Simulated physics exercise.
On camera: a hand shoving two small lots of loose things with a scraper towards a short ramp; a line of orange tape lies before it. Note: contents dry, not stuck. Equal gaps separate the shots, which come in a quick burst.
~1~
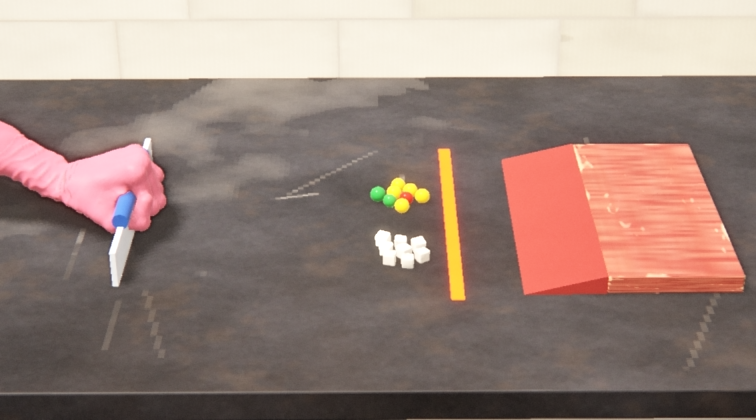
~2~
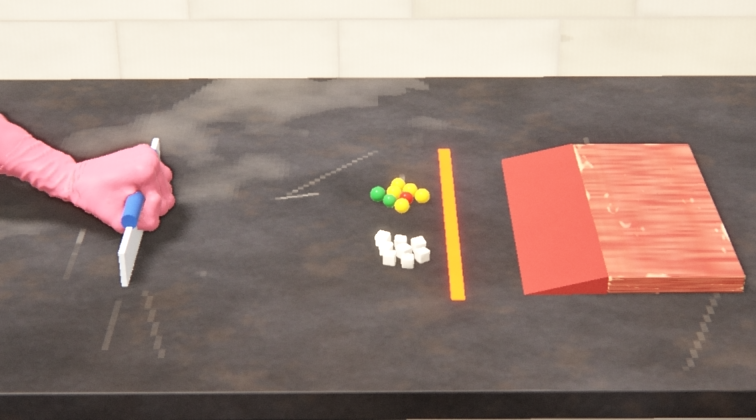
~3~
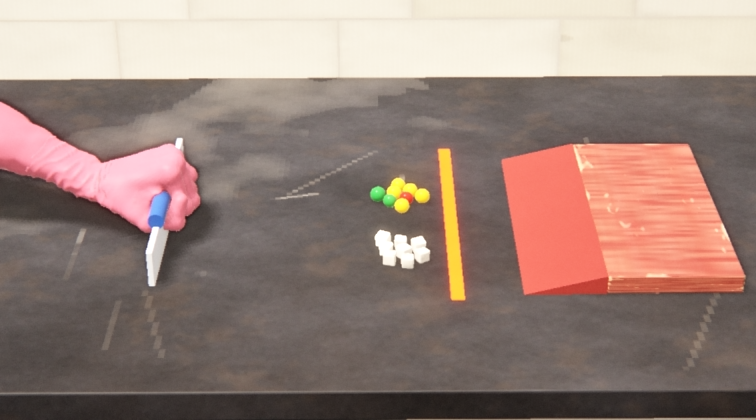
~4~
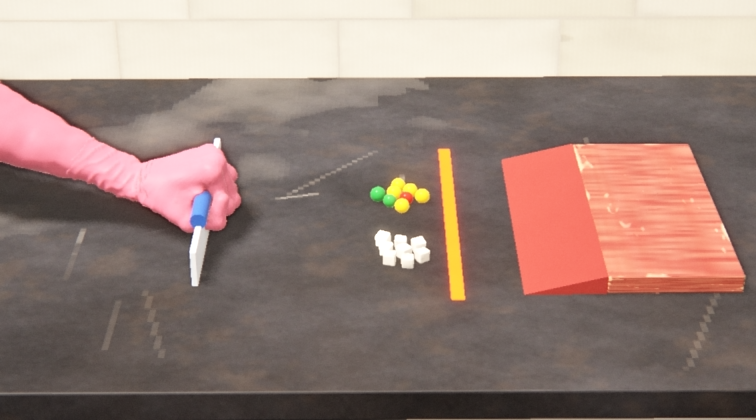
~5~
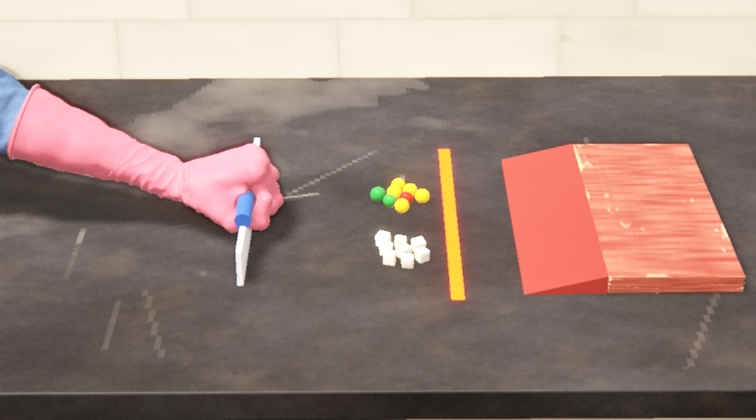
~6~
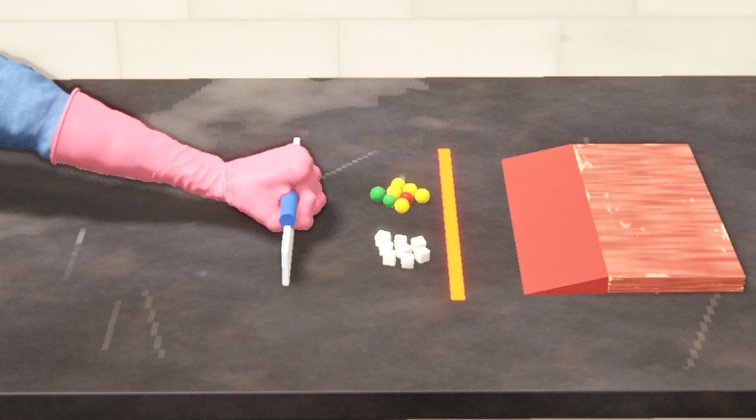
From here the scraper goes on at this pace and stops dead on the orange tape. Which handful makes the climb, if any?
Result: Near handful doesn't clear the top; Far handful partly or fully clears it.
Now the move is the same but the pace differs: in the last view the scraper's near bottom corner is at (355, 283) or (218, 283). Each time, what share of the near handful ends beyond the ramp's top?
Try one: 0 %. Try two: 0 %.
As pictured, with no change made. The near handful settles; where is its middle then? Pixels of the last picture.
About (516, 250), in pixels of the final view.
Then, 0.13 s past the last view, scraper still moving, near (386, 190); near handful all short of the ramp; far handful all short of the ramp.
Then, 0.28 s past the last view, scraper stopped at the orange tape; near handful all short of the ramp; far handful about a quarter on the ramp, most short of the ramp.
Then, 0.56 s past the last view, scraper stopped at the orange tape; near handful about half on the ramp, about half short of the ramp; far handful all past the top.
Finally, scraper stopped at the orange tape; near handful none past the top, about a third on the ramp, about two thirds short of the ramp; far handful all past the top.
